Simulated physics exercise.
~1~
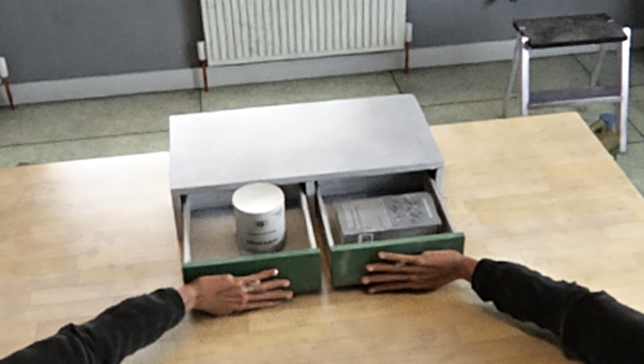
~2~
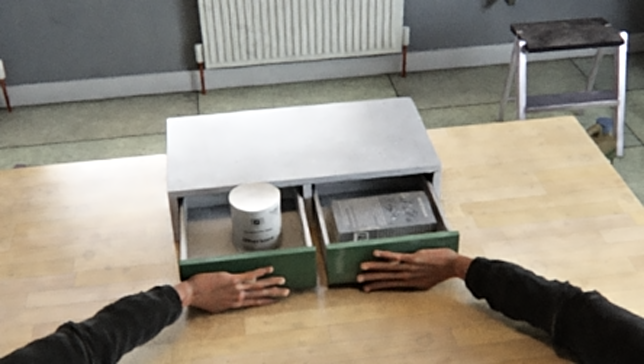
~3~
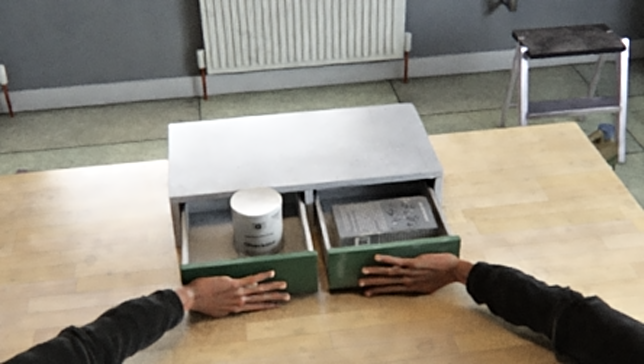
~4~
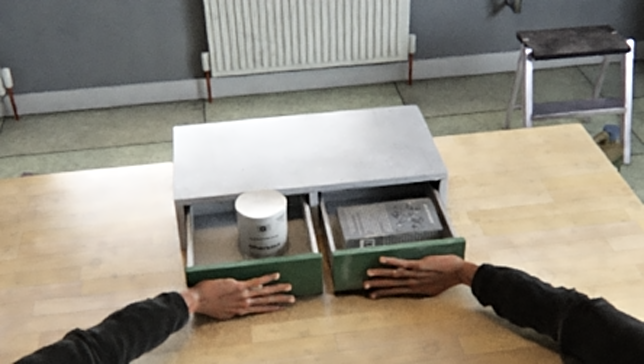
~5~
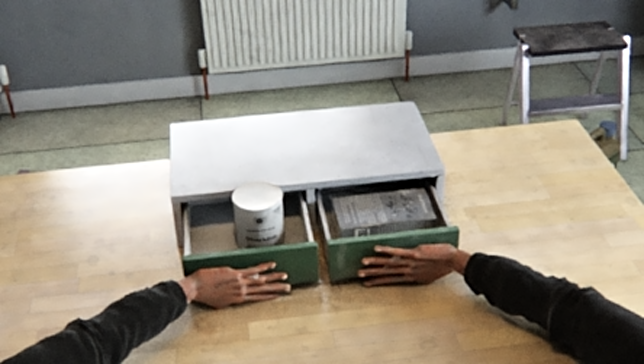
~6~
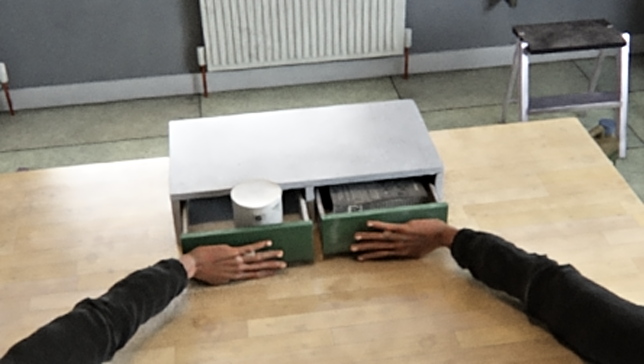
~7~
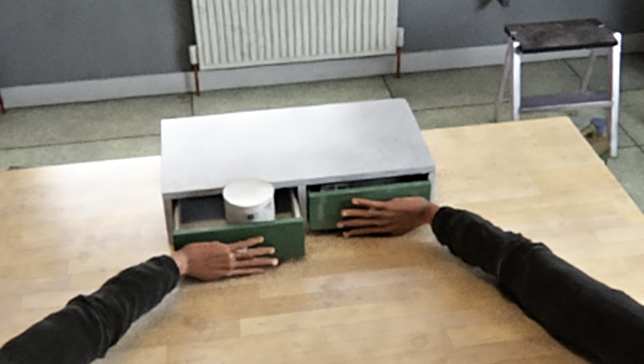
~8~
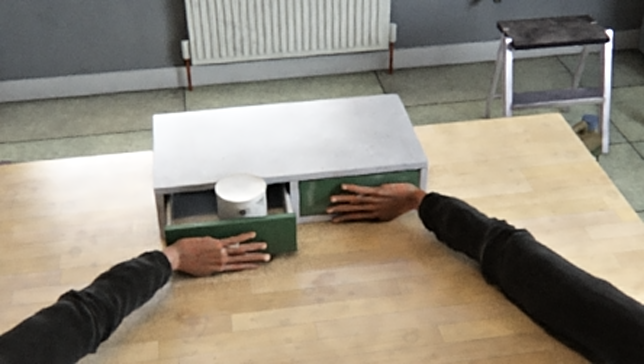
On a wooden table, two hands push green drawers; the right shuts, the left stays ajar.
